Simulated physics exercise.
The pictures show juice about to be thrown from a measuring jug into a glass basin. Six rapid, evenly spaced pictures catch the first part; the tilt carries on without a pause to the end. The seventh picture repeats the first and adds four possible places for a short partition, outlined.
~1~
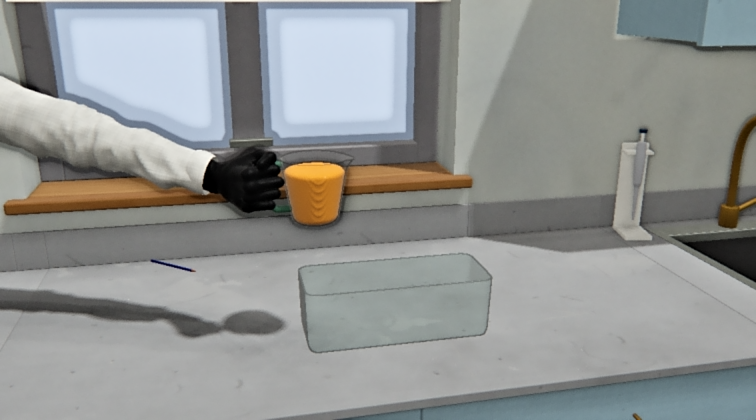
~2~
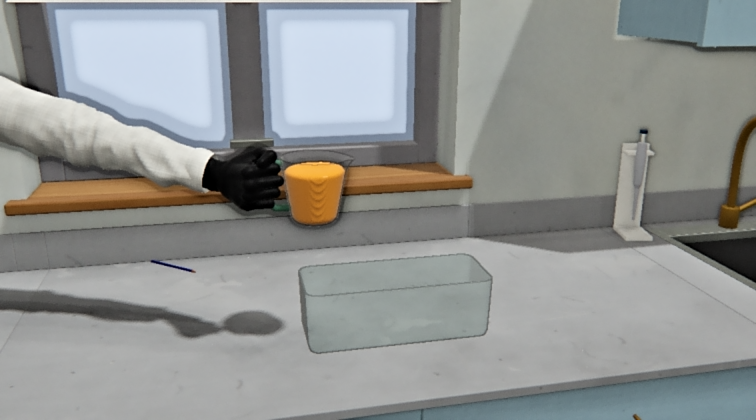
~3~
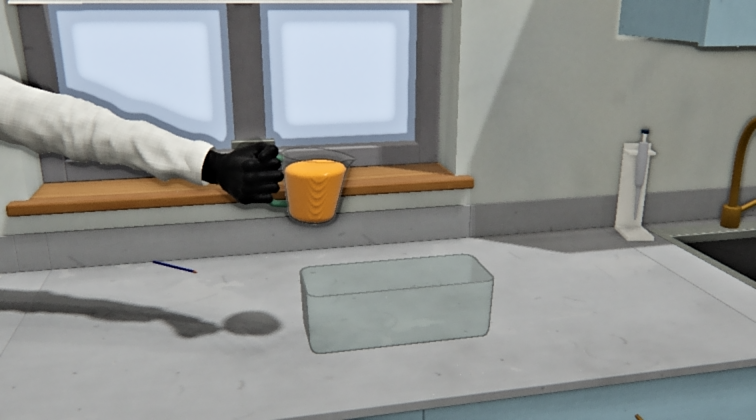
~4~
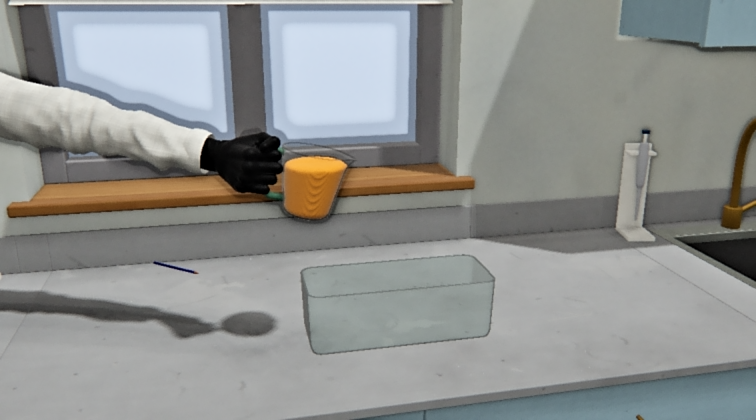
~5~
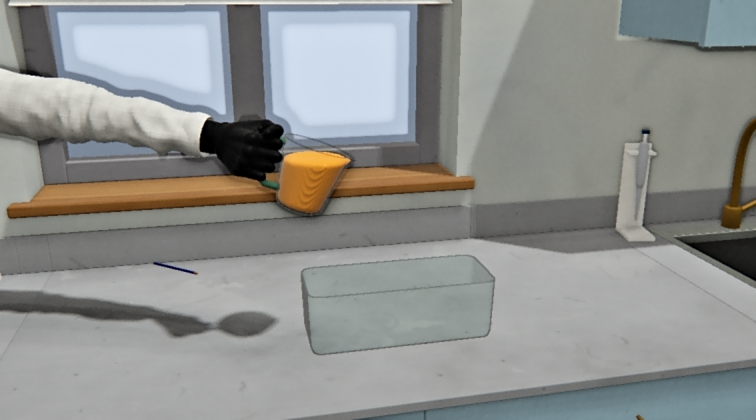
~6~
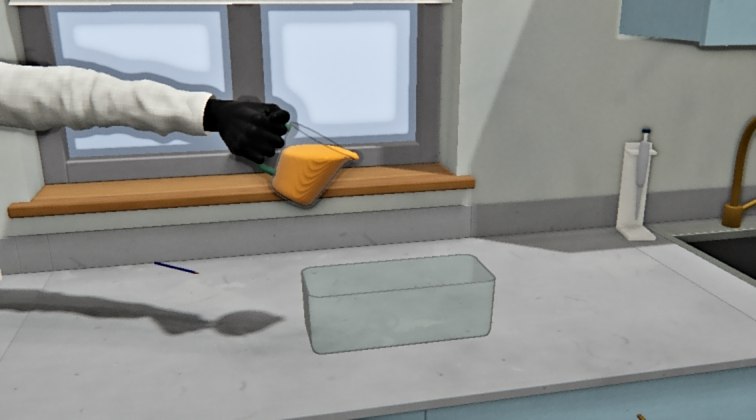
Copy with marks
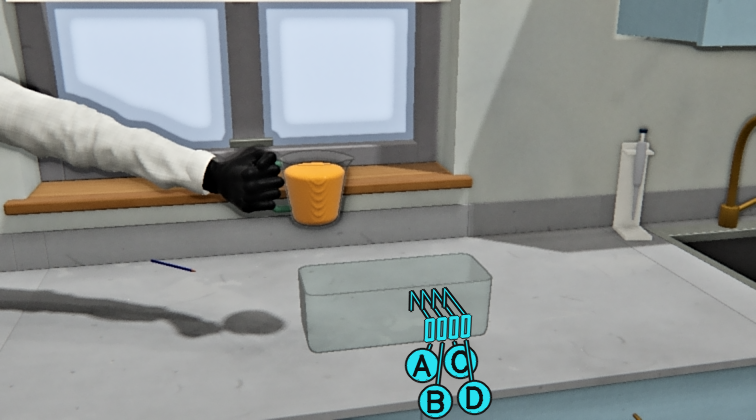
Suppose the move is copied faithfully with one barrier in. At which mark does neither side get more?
A.
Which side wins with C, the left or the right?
The left side.
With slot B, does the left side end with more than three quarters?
Yes.
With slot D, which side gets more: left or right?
The left one.
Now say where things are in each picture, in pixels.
The first frame shows upright, lip at (354, 157); basin from (308, 351) to (486, 332); nothing has left yet.
The second frame shows upright, lip at (354, 158); nothing has left yet.
The third frame shows tipped about 5°, lip at (355, 158); nothing has left yet.
The fourth frame shows tipped about 12°, lip at (356, 159); nothing has left yet.
The fifth frame shows tipped about 20°, lip at (355, 159); nothing has left yet.
The sixth frame shows tipped about 30°, lip at (355, 158); juice is over the lip, down to (355, 158).
In cyan, A at (430, 344); B at (442, 343); C at (454, 342); D at (466, 340).
If A is chosen, about 44 % ends left of the wall and 52 % right of it; 4 % is lost outside.
If B is chosen, about 85 % ends left of the wall and 10 % right of it; 5 % is lost outside.
If C is chosen, about 85 % ends left of the wall and 7 % right of it; 8 % is lost outside.
If D is chosen, about 86 % ends left of the wall and 9 % right of it; 5 % is lost outside.
